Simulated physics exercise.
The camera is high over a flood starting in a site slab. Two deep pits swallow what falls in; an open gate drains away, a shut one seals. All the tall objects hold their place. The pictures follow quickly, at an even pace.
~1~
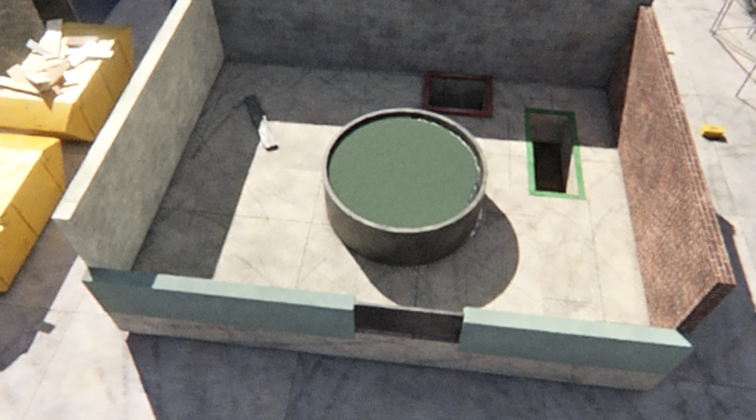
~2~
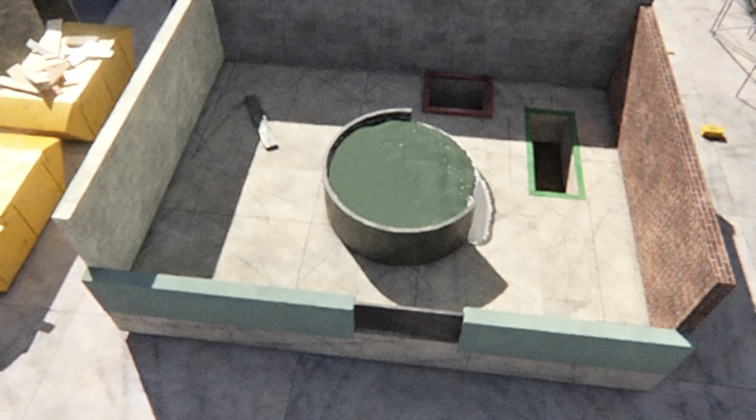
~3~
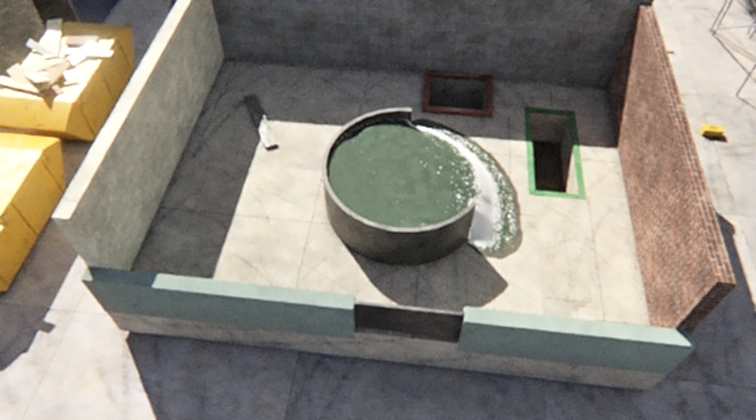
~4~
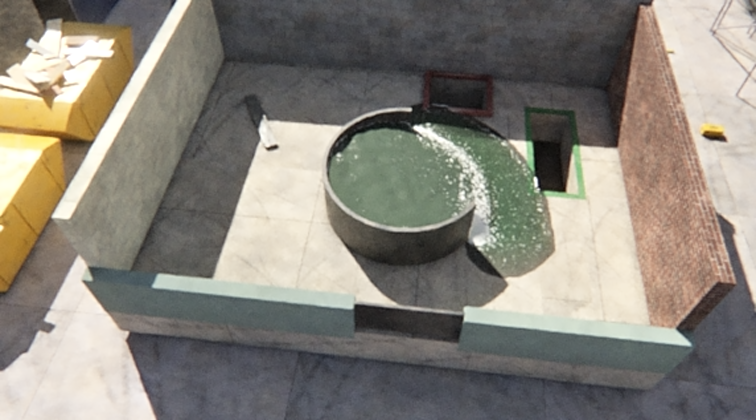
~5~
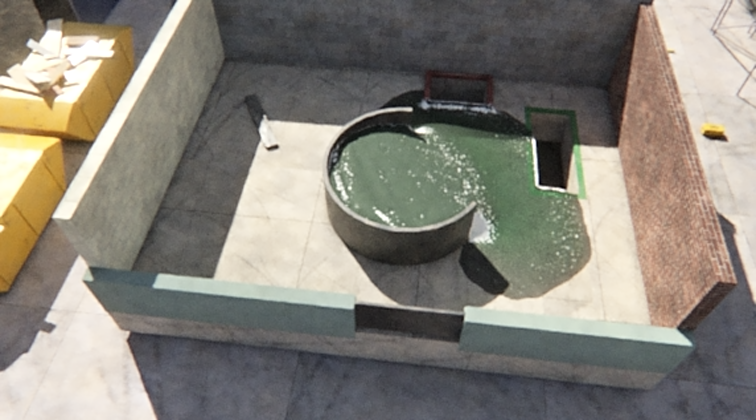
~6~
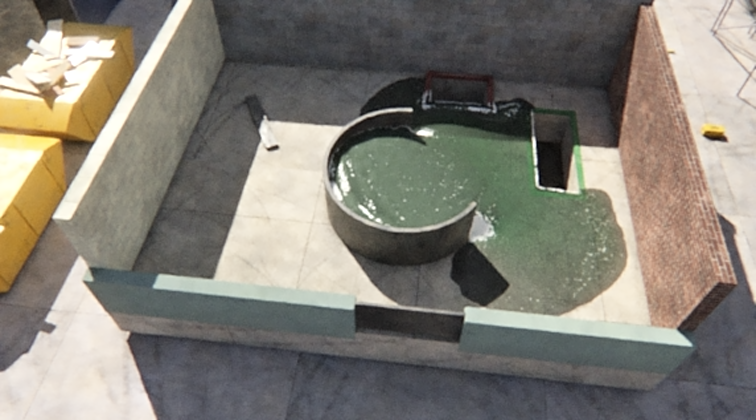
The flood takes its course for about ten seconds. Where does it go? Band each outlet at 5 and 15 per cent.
One by one: The gate takes under 5 %; the green pit takes over 15 %; the red pit takes between 5 and 15 %.
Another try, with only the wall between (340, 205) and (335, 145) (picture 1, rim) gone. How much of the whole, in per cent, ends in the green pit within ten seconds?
Roughly, in per cent: Green 8.
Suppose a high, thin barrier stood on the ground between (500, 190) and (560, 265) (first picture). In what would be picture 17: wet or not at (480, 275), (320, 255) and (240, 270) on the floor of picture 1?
In that order: Wet, free of water, no water.
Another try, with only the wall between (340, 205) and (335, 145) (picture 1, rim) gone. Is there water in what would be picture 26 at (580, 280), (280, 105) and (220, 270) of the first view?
In that order: Free of water, flooded, covered.
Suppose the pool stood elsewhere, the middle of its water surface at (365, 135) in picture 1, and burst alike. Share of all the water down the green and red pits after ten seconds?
Roughly, in per cent: Green 50, red 20.
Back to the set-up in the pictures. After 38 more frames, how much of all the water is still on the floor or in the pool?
About 36 per cent.
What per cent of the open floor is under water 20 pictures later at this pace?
Roughly 50 per cent.
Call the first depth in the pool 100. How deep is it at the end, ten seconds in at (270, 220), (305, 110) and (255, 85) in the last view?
About 2, 2 and 2 per cent.
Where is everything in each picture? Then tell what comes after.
Still water in the round pool at (405, 168), in the first frame.
Water pours out at (469, 168) and has run to a hidden place, in the second frame.
The front is at a hidden place, out from the gap at (469, 170), in the third frame.
Water pours out at (468, 172) and has run to a hidden place, in the fourth frame.
Water pours out at (469, 173) and has run to (534, 293), in the fifth frame.
Water pours out at (469, 173) and has run to (610, 279), in the sixth frame.
A moment on, water covers 35 % of the floor; the gate 0 %, the green pit 11 %, the red pit 5 %.
Next, water covers 40 % of the floor; the gate 0 %, the green pit 24 %, the red pit 8 %.
Then, water covers 50 % of the floor; the gate 0 %, the green pit 38 %, the red pit 10 %.
Later, water covers 70 % of the floor; the gate 0 %, the green pit 53 %, the red pit 10 %.
In the end, water covers 85 % of the floor; the gate 0 %, the green pit 62 %, the red pit 10 %.
